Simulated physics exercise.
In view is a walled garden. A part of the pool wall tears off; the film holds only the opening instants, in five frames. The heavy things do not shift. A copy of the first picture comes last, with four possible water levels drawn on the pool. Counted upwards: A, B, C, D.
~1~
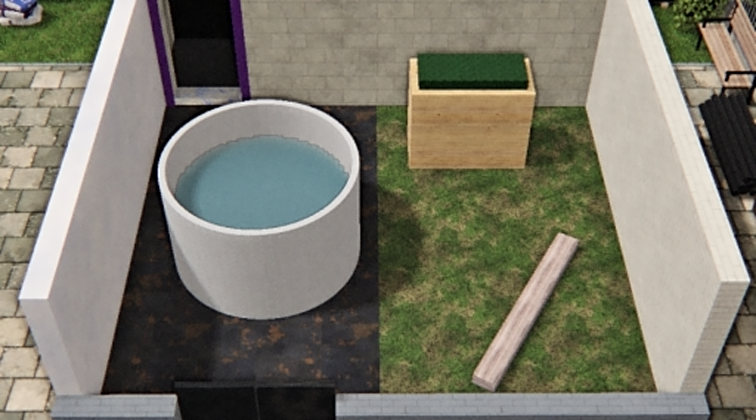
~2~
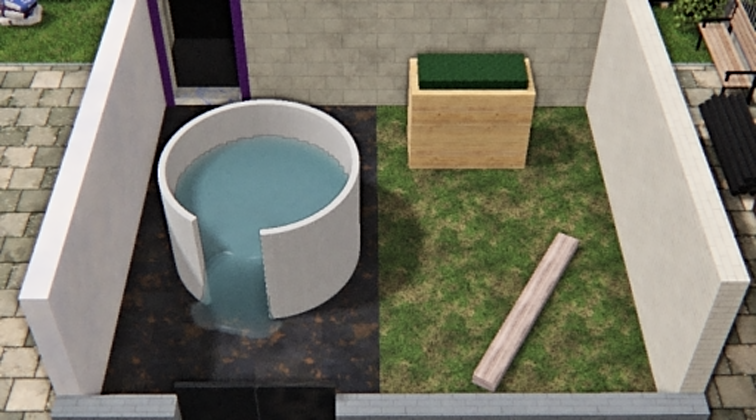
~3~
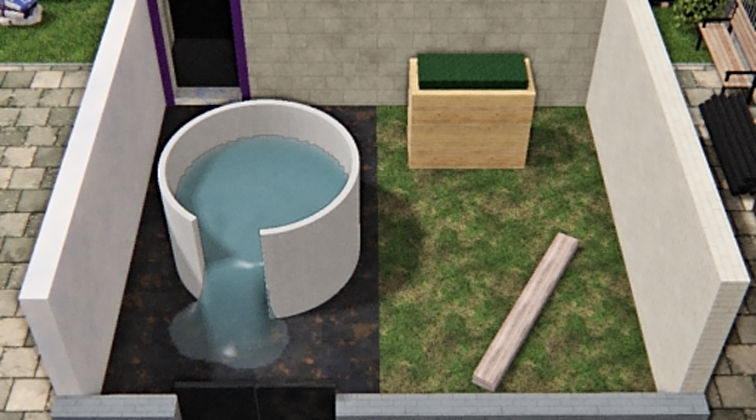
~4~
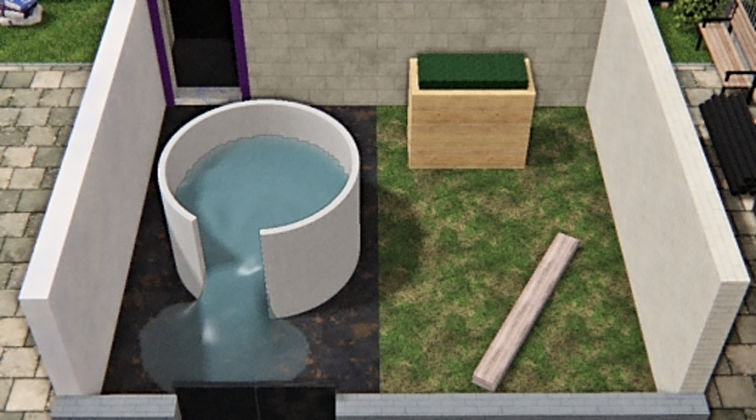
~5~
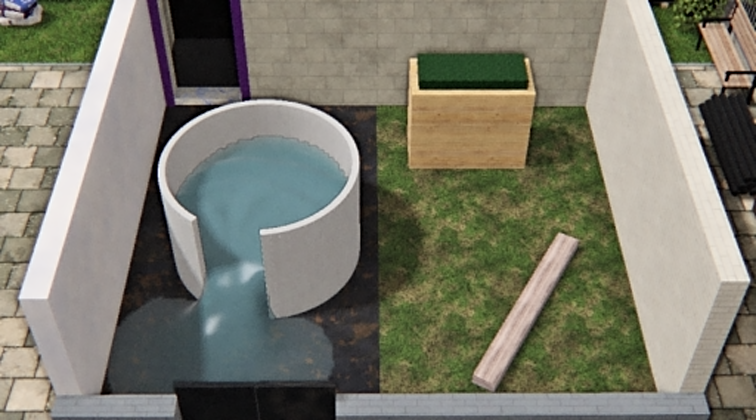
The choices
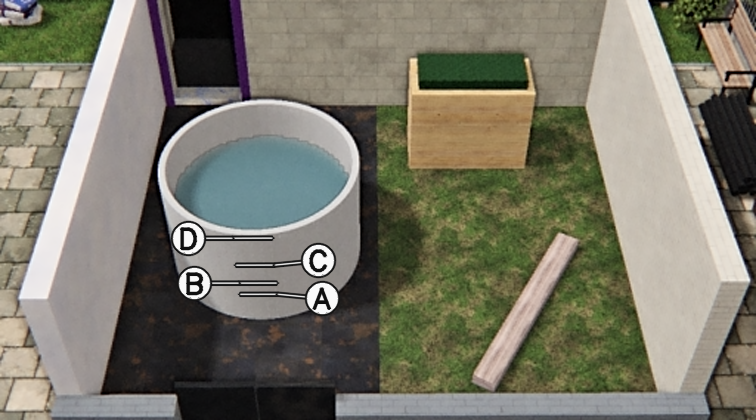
We see a walled garden with a round white pool, a wooden box and a plank on grass; a gap appears in the pool's front wall, and water pours out, spreading across the dark paving toward the front.
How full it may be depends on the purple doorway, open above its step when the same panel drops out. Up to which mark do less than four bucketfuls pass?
B.
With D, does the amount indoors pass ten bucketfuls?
Yes, it does.
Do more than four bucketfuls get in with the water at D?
Yes, that goes wrong.
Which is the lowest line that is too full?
It is C.
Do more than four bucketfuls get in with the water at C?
Yes.
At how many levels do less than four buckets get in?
Two of the four.
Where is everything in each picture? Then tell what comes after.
Water in the pool at rest, its middle at (263, 194); foot of the purple doorway at (209, 105); shut gate at (257, 391), in the first frame.
Front seen at (199, 304), 1 % of the ground wet, in the second frame.
Front seen at (272, 355), 3 % of the ground wet, in the third frame.
Front seen at (150, 332), 7 % of the ground wet, in the fourth frame.
Front seen at (129, 349), 12 % of the ground wet, in the fifth frame.
On the marked copy, A at (259, 294); B at (257, 283); C at (255, 265); D at (252, 238); from the bottom up A, B, C, D.
With A, nothing gets over.
With B, a bucket or two gets in.
With C, about 11 bucketfuls get in.
With D, dozens of bucketfuls pour in.
